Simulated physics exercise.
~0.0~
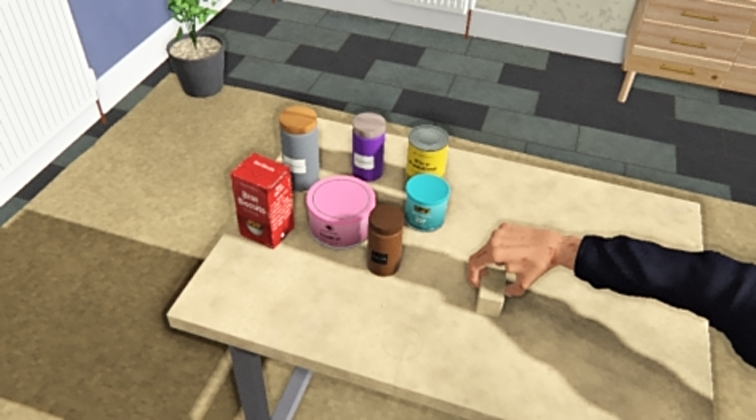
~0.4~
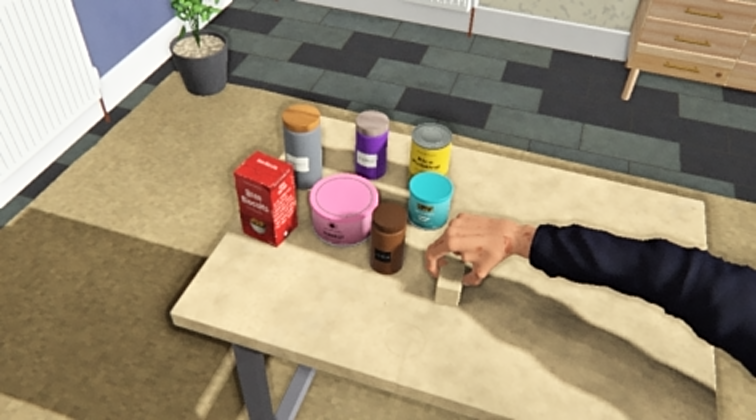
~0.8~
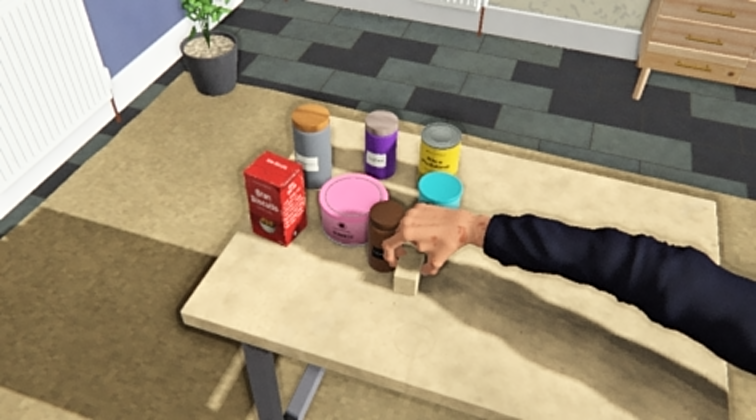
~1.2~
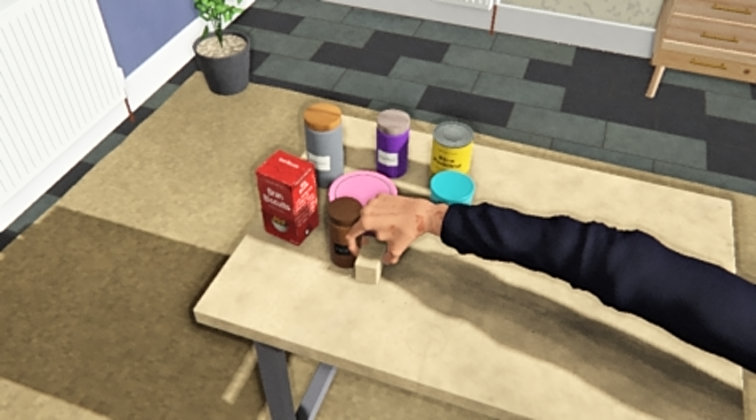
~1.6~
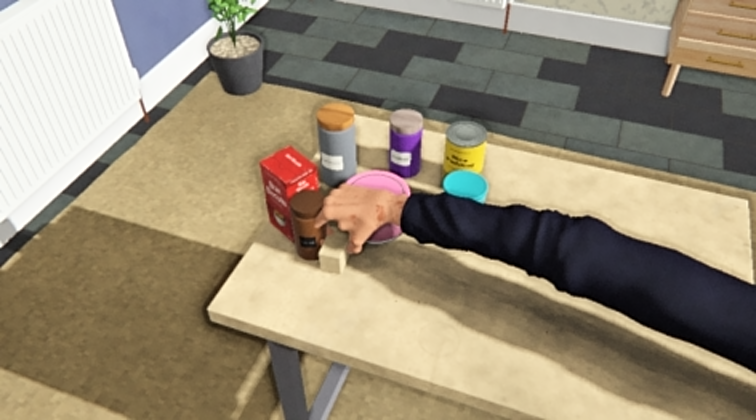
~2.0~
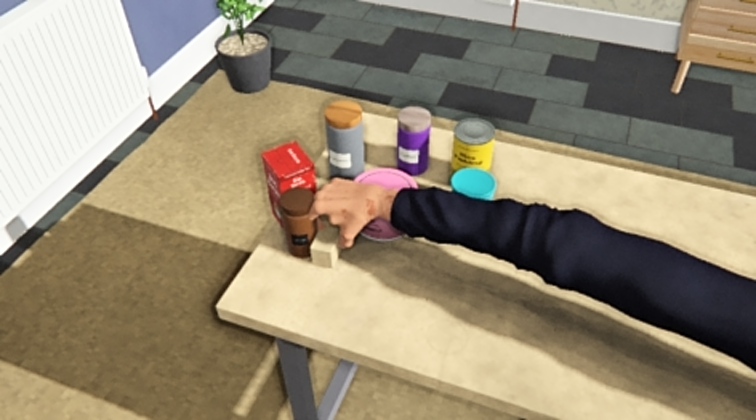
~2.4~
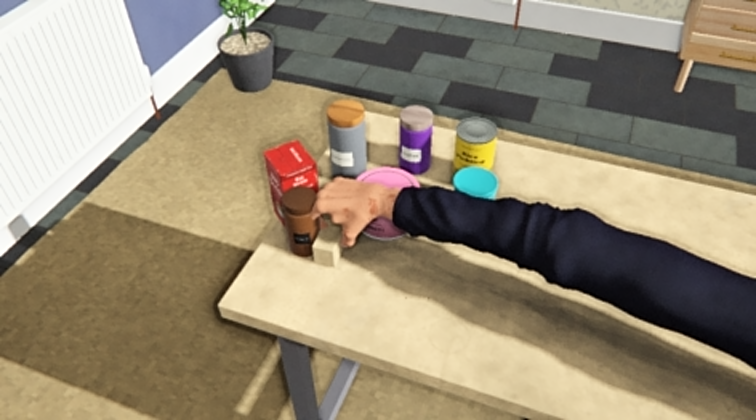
A hand in a dark sleeve slowly pushed a small block leftward across a table of tins, jars and a carton, sliding the brown jar up to the red carton, which shifted slightly before everything stopped, still upright on the table.
